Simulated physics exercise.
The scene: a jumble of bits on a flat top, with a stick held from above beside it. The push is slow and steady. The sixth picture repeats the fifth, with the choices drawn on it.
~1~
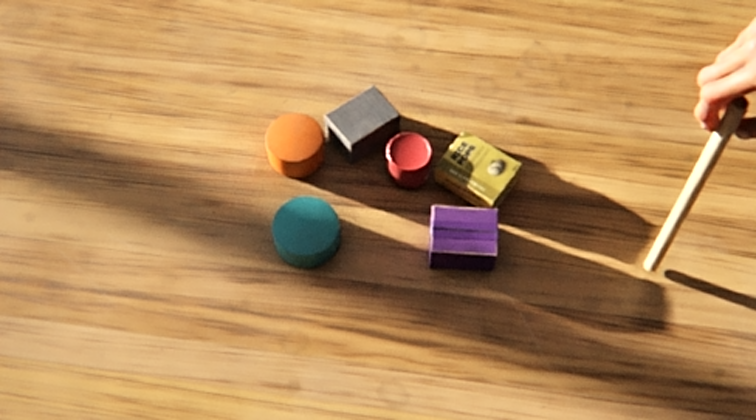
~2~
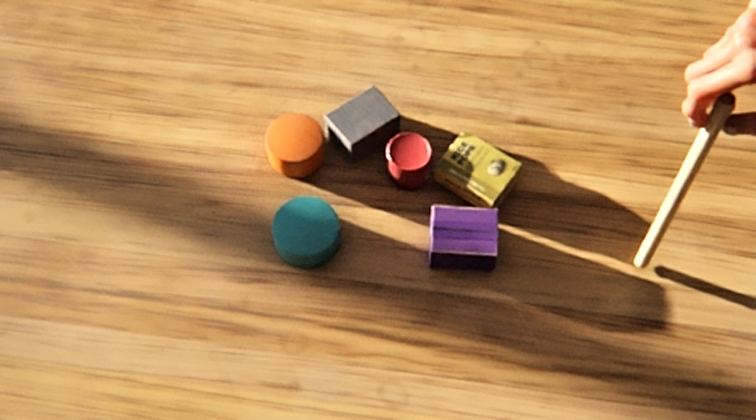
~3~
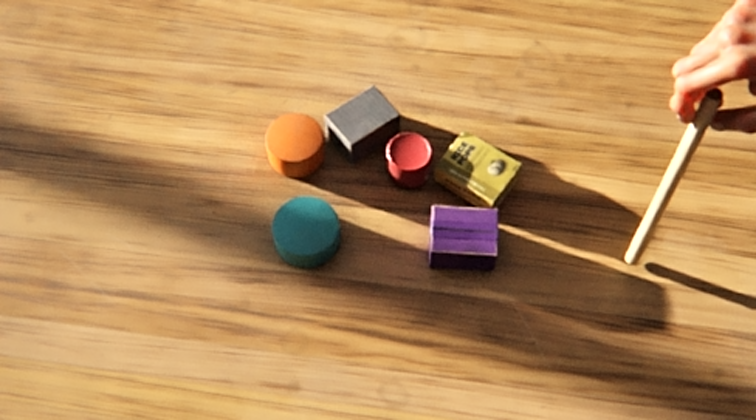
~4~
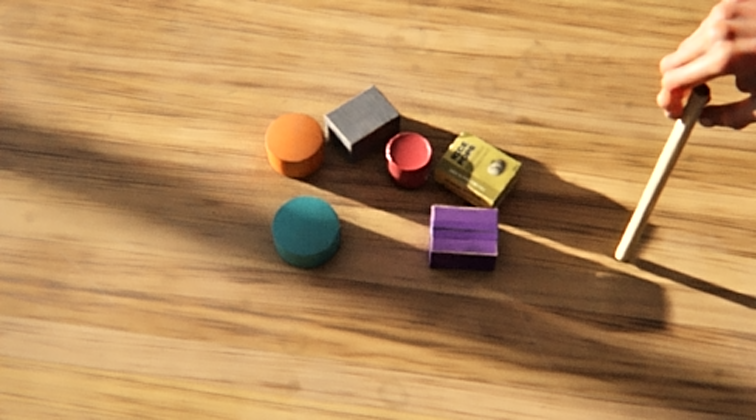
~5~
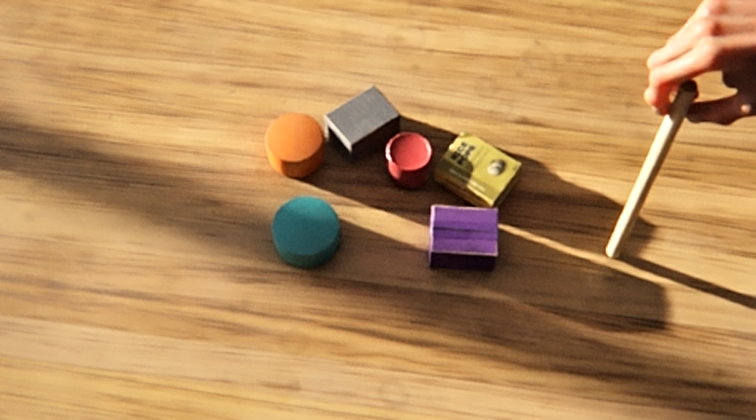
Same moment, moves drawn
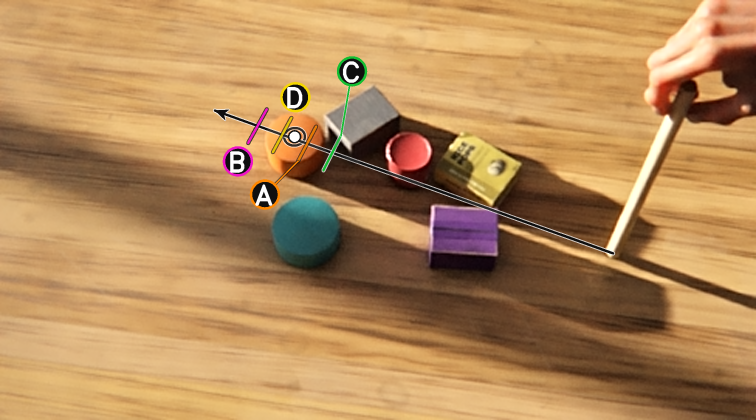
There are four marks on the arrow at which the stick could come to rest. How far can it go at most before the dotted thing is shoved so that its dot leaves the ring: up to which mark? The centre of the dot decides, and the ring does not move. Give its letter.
No farther than C.
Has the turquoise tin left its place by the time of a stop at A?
No.
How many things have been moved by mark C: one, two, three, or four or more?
In all, three.
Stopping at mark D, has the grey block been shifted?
Yes.
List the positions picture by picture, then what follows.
Grey block (362, 125); orange tin (296, 145); red tub (409, 161), in the first picture.
Red tub (409, 161); turquoise tin (307, 232), in the second picture.
Purple box (464, 238); yellow box (478, 173), in the third picture.
Grey block (362, 125); orange tin (296, 145), in the fourth picture.
Red tub (409, 161); turquoise tin (307, 232); purple box (464, 238), in the fifth picture.
On the marked copy, A at (307, 144); B at (258, 126); C at (332, 153); D at (282, 135); the arrow from (613, 253) to (215, 111); the white dot at (295, 137).
Taking C. A third of the way, foot of the stick (509, 217).
Two thirds of the way, foot of the stick (409, 182); yellow box (453, 145); red tub (395, 151).
When it is over, foot of the stick (332, 154); yellow box (453, 145); red tub (385, 137); the dot is still in its ring.
As for the rest, A shifts the dotted thing to (272, 145); B shifts the dotted thing to (248, 149); D shifts the dotted thing to (254, 147).
